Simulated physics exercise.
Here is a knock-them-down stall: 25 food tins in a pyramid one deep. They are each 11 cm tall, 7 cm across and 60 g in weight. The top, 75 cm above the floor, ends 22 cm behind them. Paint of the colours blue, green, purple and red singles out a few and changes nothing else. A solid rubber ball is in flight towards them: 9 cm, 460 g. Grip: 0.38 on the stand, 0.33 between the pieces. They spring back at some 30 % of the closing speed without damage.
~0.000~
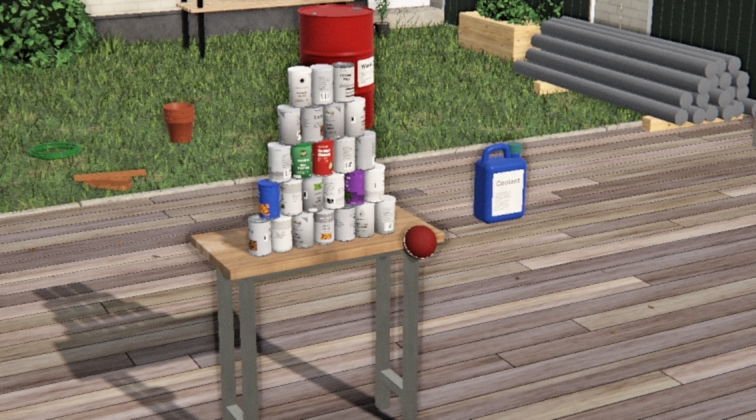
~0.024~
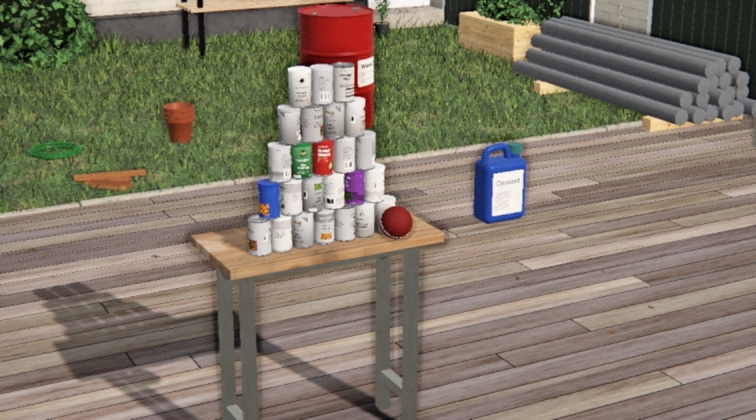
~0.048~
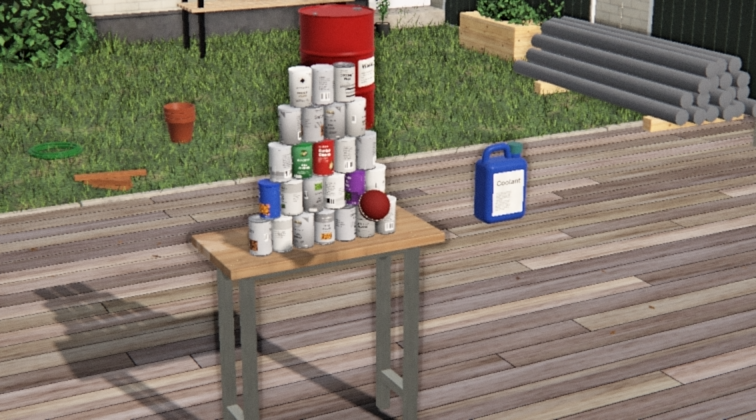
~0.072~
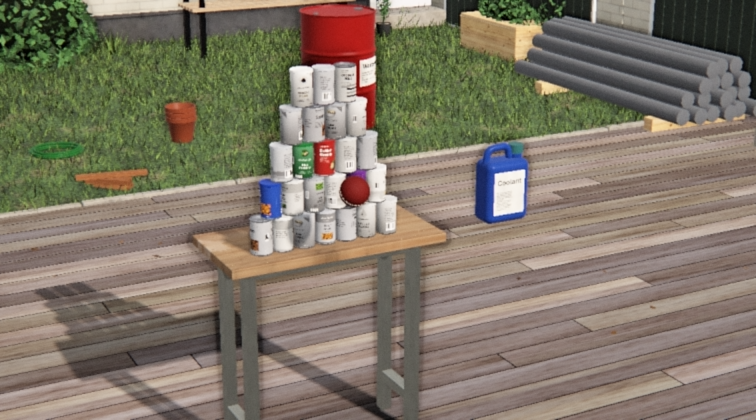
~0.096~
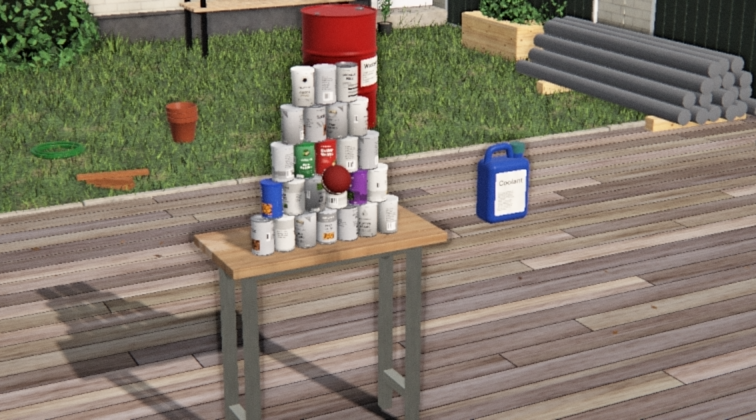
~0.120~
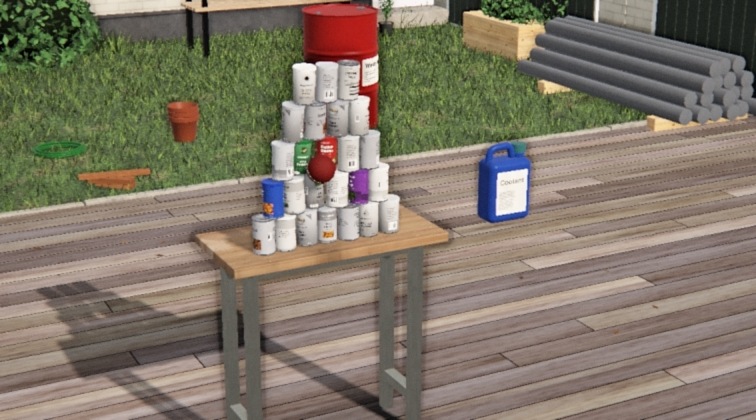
A pyramid of mostly white tins, with blue, green, red and purple ones among them, stands on a wooden table with grey legs on a plank deck, seen from slightly above. Behind it are a red barrel and a terracotta pot on grass, with a blue jug and stacked grey pipes to the right. A dark red ball flies leftward and upward across the lower tins and meets the pyramid near the red and green tins, which shift slightly, as the camera drifts very slightly.
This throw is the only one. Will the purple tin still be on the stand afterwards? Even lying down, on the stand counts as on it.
Yes, it is still there.
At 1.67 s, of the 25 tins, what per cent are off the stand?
50 percent by then.
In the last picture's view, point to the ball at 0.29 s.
Near (259, 125).
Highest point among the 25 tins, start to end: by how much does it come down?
Around 22 centimetres.
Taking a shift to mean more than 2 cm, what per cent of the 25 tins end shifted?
70 in a hundred.
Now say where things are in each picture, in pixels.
In the first frame (each place is the centre of the face we see best; the camera pans a little), ball (420, 242) 58 cm from contact, 5.6 m/s; purple tin (361, 188); green tin (303, 162); red tin (328, 159); all in place.
In the second frame, ball (396, 222) 45 cm from contact, 5.5 m/s; purple tin (361, 188).
In the third frame, ball (374, 205) 31 cm from contact, 5.5 m/s; purple tin (361, 188).
In the fourth frame, ball (354, 191) 18 cm from contact, 5.5 m/s.
In the fifth frame, ball (336, 180) 49 mm from contact, 5.5 m/s; purple tin (364, 188).
In the sixth frame, ball (321, 169) after contact, 3.1 m/s; purple tin (365, 188); green tin (303, 159) tilted 6°; steepest lean 7°, the tin at (294, 126); 10 have shifted.
By 0.29 s, ball still moving; none of the 25 tins off the stand, 18 disturbed; purple tin unmoved; green tin on its side.
By 0.62 s, ball still moving; 7 of the 25 tins off the stand; purple tin unmoved; green tin tilted 58°, 66 cm lower.
By 1.05 s, ball still moving; 11 of the 25 tins off the stand; purple tin unmoved; red tin on its side.
By 1.67 s, ball still moving; 13 of the 25 tins off the stand; purple tin unmoved; green tin on its side.
When it is over (2.0 s), ball rolling away; 13 of the 25 tins off the stand; purple tin unmoved; green tin on its side; red tin on its side. In pixels of the last frame, middles, purple tin near (359, 185), green tin near (91, 183).
